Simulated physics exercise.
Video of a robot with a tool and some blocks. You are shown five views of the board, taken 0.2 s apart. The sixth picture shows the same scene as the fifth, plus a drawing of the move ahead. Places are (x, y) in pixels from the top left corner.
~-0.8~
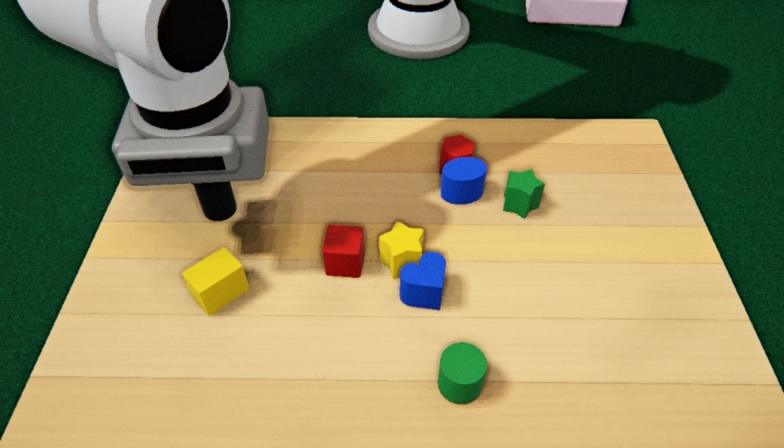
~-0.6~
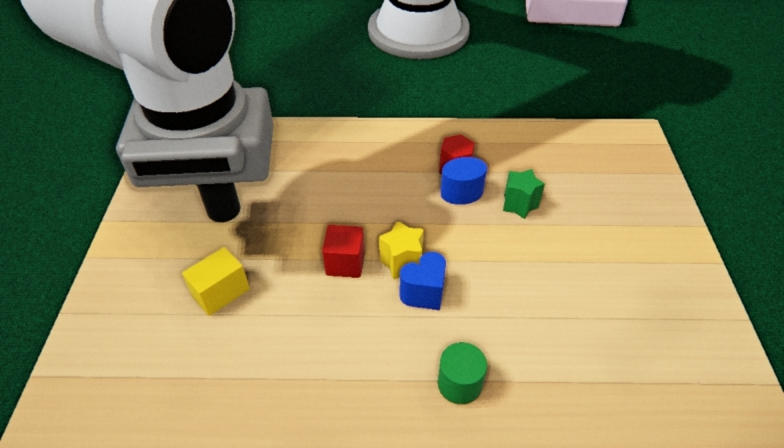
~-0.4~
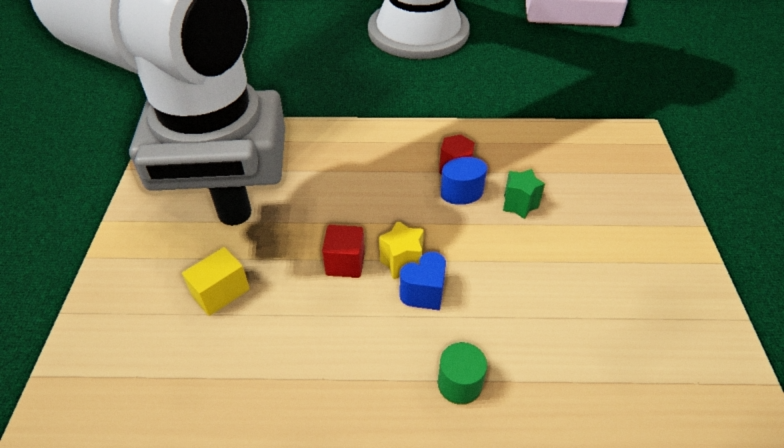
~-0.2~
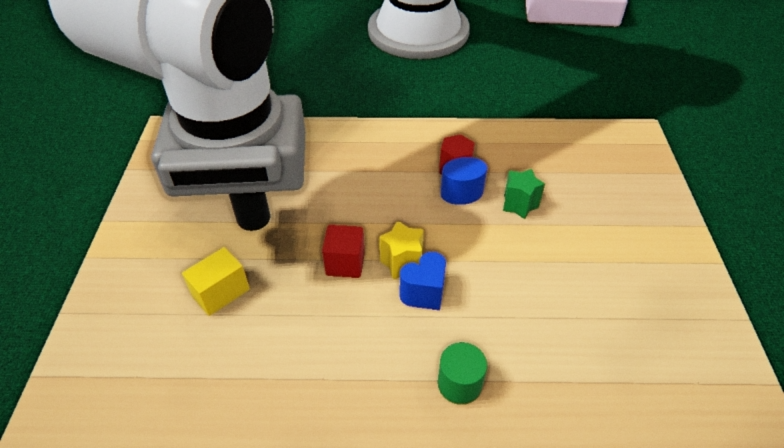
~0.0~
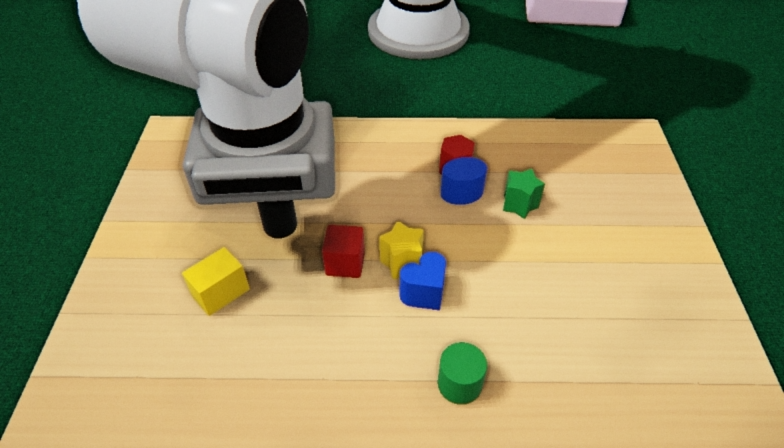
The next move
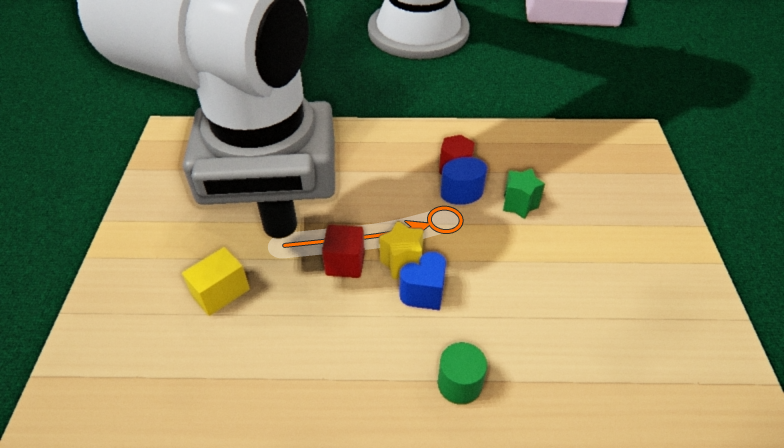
On a light wooden board over a green surface, a white and grey robot arm with a black tool moves slowly right, past a yellow block and toward a red cube, while the scattered coloured blocks stay still.
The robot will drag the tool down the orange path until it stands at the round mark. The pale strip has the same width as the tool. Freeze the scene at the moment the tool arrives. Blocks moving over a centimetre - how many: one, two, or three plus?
The number is one.
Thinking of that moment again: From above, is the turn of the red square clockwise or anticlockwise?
Short answer: Clockwise.
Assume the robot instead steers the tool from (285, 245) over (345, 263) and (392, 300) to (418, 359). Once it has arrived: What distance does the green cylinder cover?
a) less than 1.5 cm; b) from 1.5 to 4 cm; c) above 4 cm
Choice a: Less than 1.5 cm.
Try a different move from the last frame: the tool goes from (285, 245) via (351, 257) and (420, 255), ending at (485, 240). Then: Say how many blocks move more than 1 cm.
The way I see it, the answer is three or more.
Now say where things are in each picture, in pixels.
Tool tip at (221, 211); block tops, red square at (343, 239); yellow star-shaped block at (403, 238), in the first picture.
Tool at (224, 212); blocks unchanged, in the second picture.
Tool at (236, 215); blocks unchanged, in the third picture.
Tool at (254, 220); blocks unchanged, in the fourth picture.
Tool at (281, 227); red square at (343, 239); yellow star-shaped block at (403, 238), in the fifth picture.
Path on the board, from (285, 245) by way of (340, 240) and (395, 233) to (445, 220).
What follows on the original path. One third of the way, tool at (340, 222); red square at (356, 241), turned 35° clockwise.
Two thirds of the way, tool at (395, 214); red square at (363, 242), turned 65° clockwise.
At the end, tool at (447, 202); red square at (363, 242), turned 65° clockwise; yellow star-shaped block in place.
